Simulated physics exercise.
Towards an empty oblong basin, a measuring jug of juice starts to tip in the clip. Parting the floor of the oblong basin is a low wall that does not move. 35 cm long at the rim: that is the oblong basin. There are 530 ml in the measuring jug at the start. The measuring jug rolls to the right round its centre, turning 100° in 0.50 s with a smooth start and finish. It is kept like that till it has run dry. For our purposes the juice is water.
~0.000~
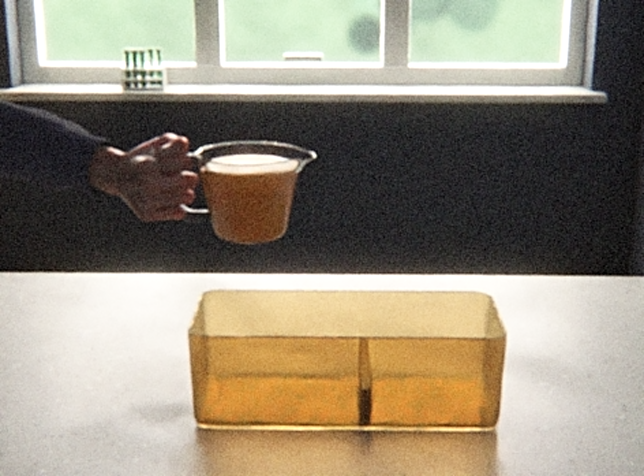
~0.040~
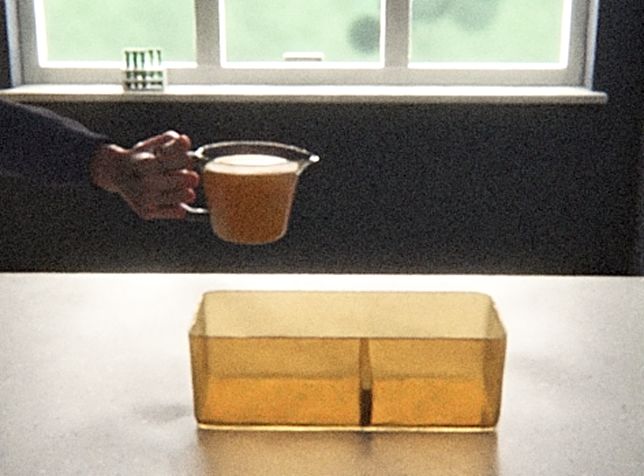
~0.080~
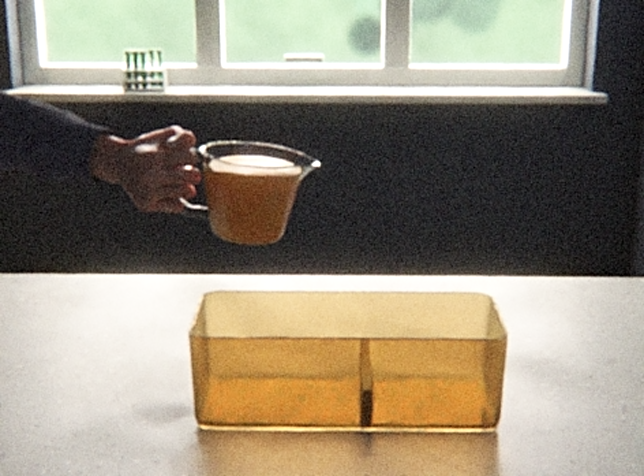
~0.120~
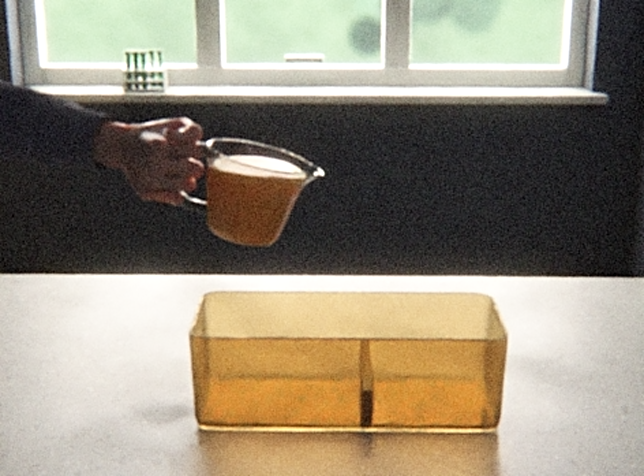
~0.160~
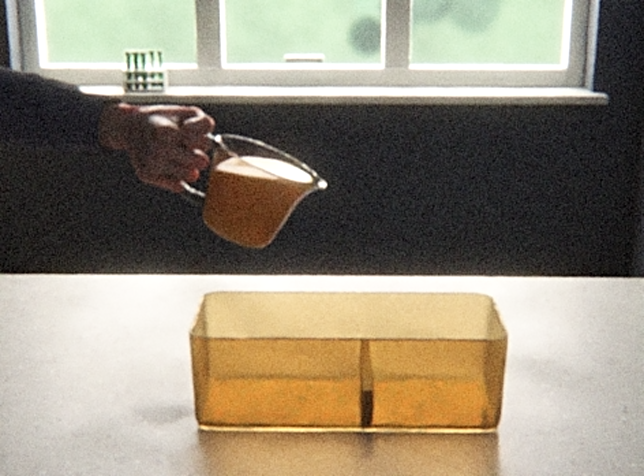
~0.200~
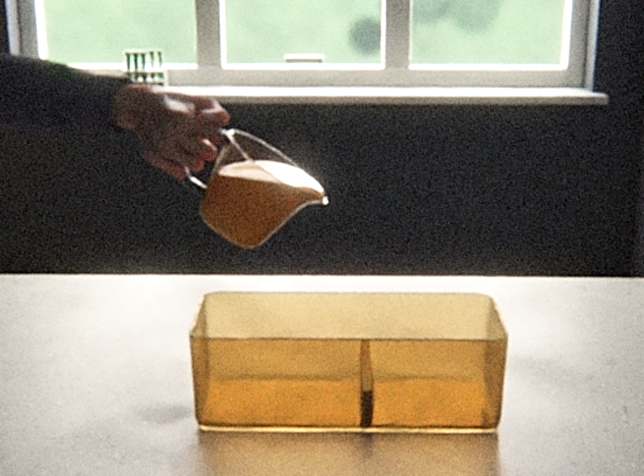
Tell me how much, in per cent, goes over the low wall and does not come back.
I would say about 24 per cent.
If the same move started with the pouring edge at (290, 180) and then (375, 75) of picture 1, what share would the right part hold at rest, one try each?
Respectively 5 and 80 %.
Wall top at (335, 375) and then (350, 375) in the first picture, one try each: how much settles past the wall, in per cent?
In order, 85 and 55 per cent.
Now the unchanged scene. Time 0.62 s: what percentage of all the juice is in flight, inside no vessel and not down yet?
Some 10 % is up in the air.
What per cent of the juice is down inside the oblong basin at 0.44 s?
Estimate - around 30 in a hundred parts.
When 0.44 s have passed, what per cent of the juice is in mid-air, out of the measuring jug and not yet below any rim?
Near 34 per cent of it all.
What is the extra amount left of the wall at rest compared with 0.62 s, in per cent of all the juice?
That is roughly 12 in a hundred of the whole.
After 0.44 s the tilt is 96° and 35 per cent is still to pour, 15 is left of the wall and 16 right of it.
After 0.62 s the tilt is 100° and 5 per cent is still to pour, 61 is left of the wall and 24 right of it.
After 0.80 s the tilt is 100° and 0 per cent is still to pour, 71 is left of the wall and 24 right of it.
After 1.00 s the tilt is 100° and 0 per cent is still to pour, 73 is left of the wall and 24 right of it.
In the end 73 per cent lies left of the wall, 24 right of it and 3 outside.
